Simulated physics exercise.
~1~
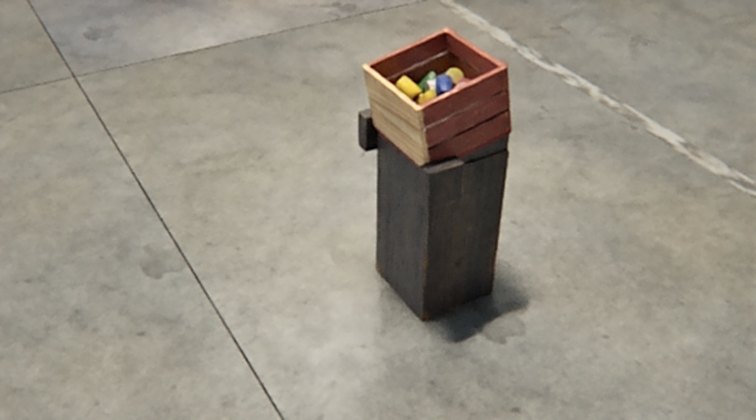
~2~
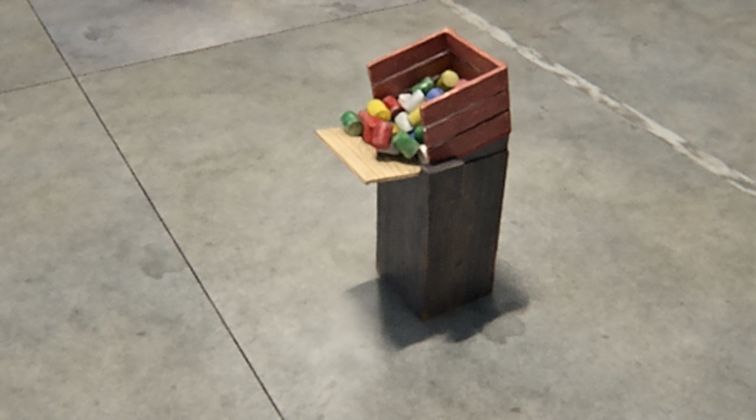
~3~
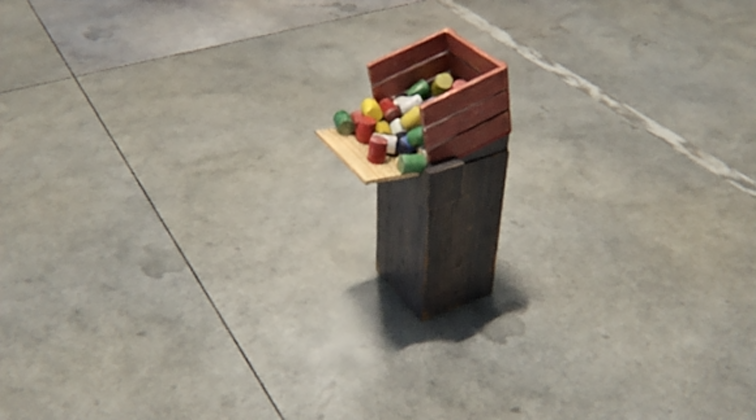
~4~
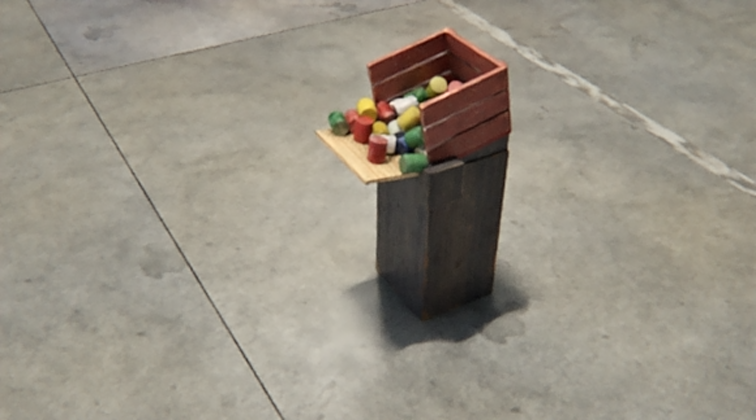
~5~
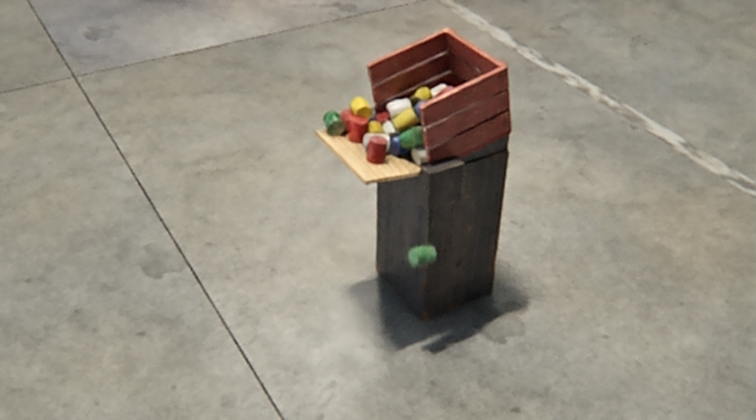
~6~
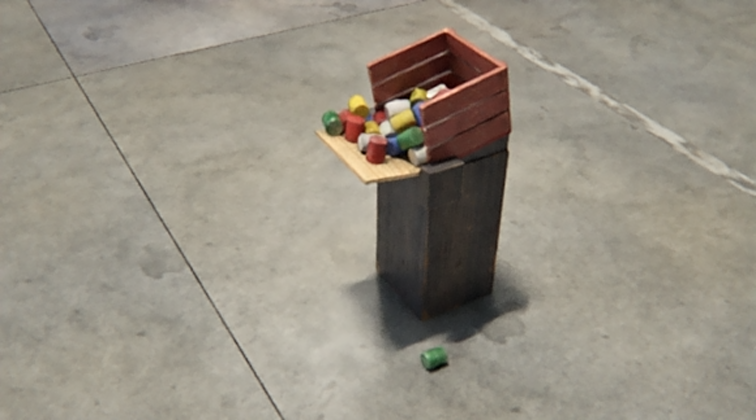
A red wooden bin on a dark stand had its front flap drop open, and colourful little jars slid forward onto it in a heap; then one green jar fell off the edge and ended up on the concrete floor, while the rest stayed put.
